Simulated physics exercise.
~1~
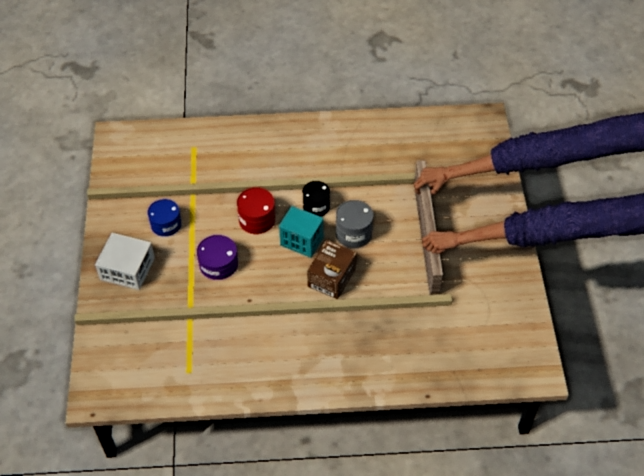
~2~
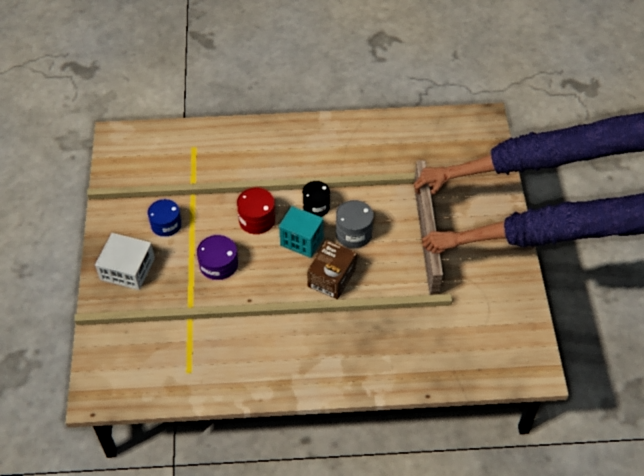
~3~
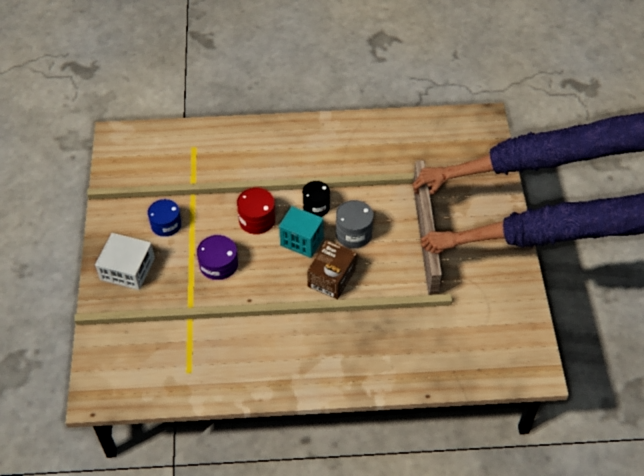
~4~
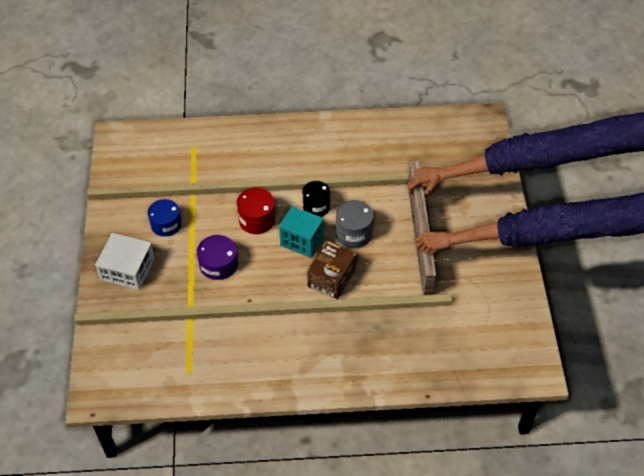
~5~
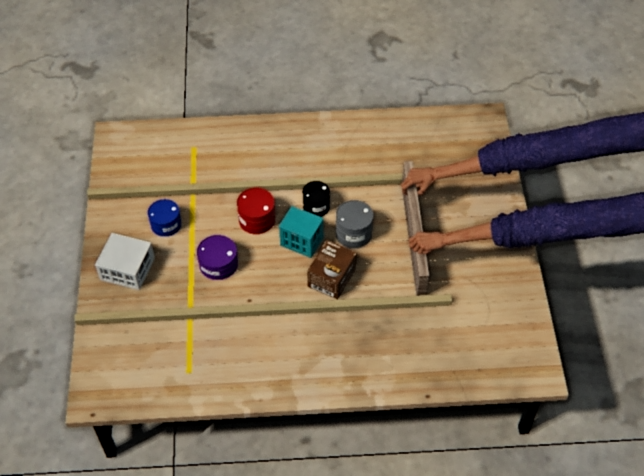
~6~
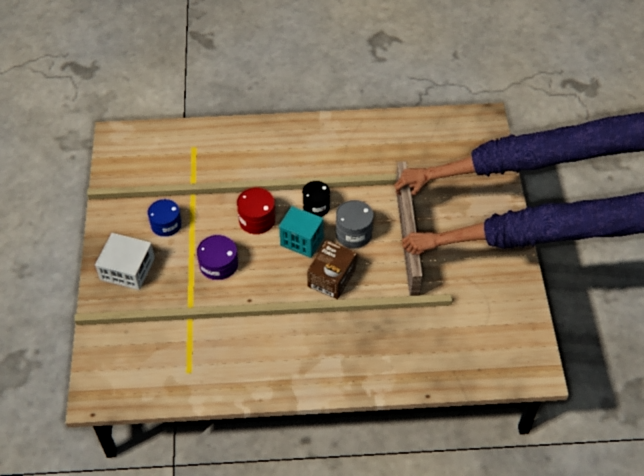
A person in purple sleeves, only the arms showing, grips a wooden plank at the right of a light wooden table on a cracked concrete floor, seen from above. Between two thin rails sit red, black, grey and purple canisters, a teal box and a brown box, with a blue canister and white crate farther left by yellow tape. The hands hold still, then slide the plank slightly left, touching nothing.
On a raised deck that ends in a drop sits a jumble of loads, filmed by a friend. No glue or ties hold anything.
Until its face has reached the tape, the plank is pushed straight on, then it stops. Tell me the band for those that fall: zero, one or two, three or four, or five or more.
Honestly, the ones lost over the side add up to nothing at all.
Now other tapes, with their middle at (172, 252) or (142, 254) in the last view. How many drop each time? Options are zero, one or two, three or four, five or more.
Taking the places in turn, I'd pick not one and then one or two.
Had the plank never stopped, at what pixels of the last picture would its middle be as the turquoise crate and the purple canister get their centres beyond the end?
The middle sits near (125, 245) for the first and near (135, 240) for the other.
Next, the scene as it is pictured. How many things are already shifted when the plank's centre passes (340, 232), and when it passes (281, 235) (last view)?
First position 3; second position 6.
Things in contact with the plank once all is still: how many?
All in all, 3.
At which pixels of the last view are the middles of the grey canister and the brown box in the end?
The grey canister finishes at (172, 236); the brown box finishes at (172, 287).
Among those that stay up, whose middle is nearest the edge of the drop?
It's the white crate.
A little later, none off yet; white crate at rest near (126, 261); blue canister at rest near (165, 218); purple canister at rest near (218, 257).
When it is over, the number that fall off is zero.
